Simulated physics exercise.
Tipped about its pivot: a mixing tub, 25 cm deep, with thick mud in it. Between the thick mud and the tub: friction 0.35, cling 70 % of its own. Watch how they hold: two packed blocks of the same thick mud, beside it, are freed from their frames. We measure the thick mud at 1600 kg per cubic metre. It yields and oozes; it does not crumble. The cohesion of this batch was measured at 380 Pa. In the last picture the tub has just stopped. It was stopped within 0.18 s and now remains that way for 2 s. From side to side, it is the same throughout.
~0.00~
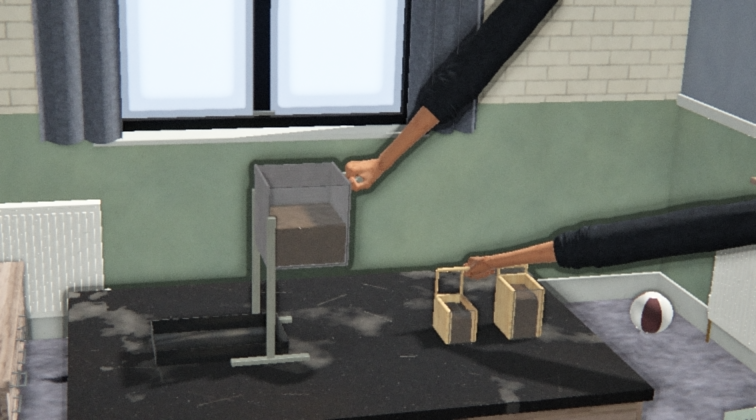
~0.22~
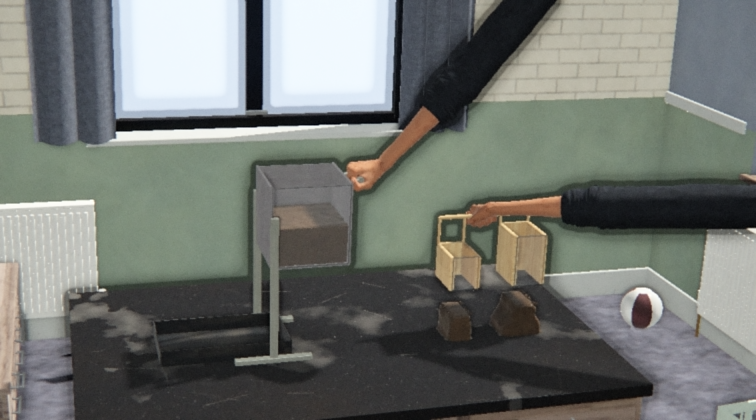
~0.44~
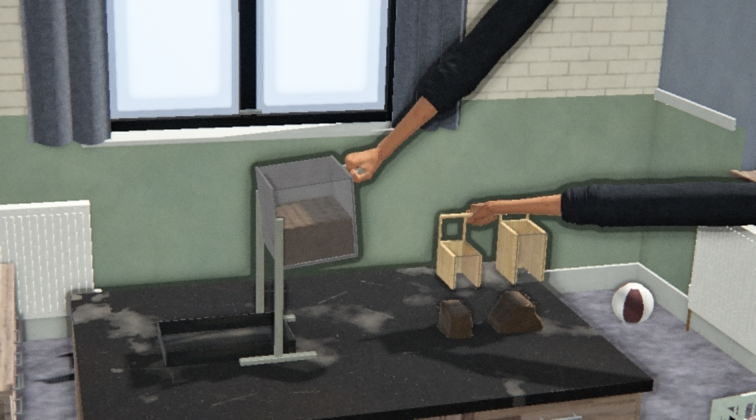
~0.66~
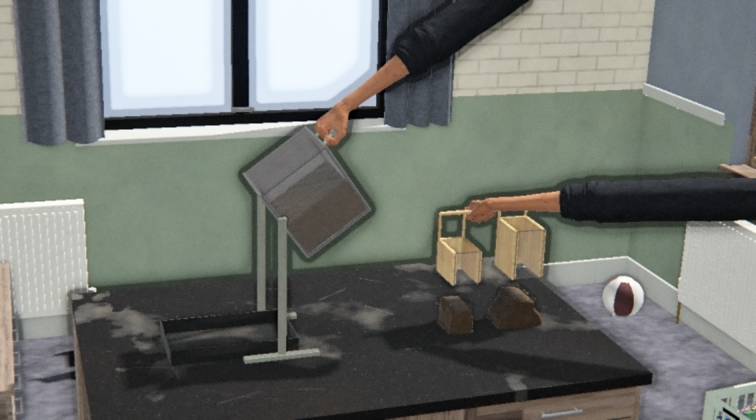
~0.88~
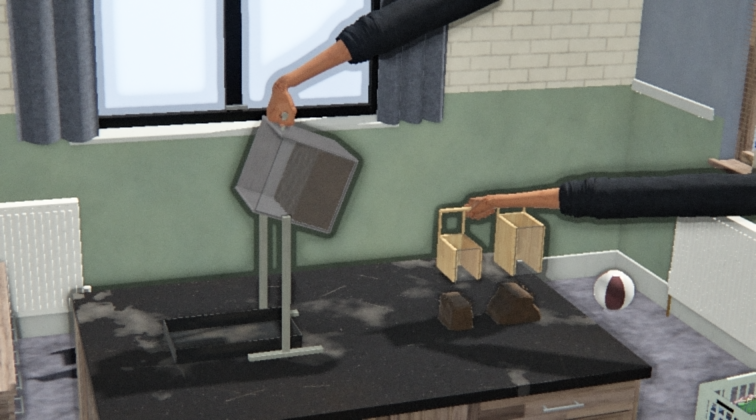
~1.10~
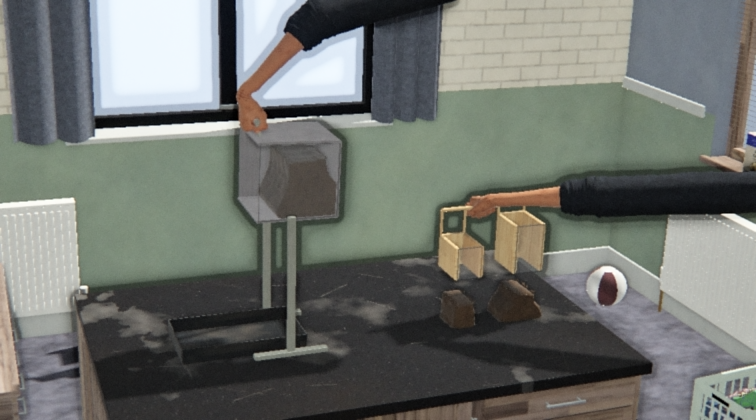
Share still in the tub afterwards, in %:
Around 71 %.
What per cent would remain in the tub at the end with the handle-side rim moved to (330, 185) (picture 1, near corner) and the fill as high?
Then near 100 % stays in the tub.
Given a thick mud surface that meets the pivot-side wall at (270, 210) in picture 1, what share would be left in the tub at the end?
50 %.
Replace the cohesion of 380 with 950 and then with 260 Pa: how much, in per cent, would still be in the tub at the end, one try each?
In turn about 100 %, 60 %.
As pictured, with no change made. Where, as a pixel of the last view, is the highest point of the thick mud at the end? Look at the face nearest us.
Peak location: Approx. (320, 187).
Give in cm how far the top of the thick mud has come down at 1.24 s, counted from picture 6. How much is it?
I reckon it's close to 5 cm.
By 1.24 s, the tub is at 88 degrees and holds 97 %.
By 1.41 s, the tub is at 88 degrees and holds 78 %.
By 1.58 s, the tub is at 88 degrees and holds 71 %.
By 1.75 s, the tub is at 88 degrees and holds 71 %.
By 3.10 s, at the end, the tub is at 88 degrees and holds 71 %.
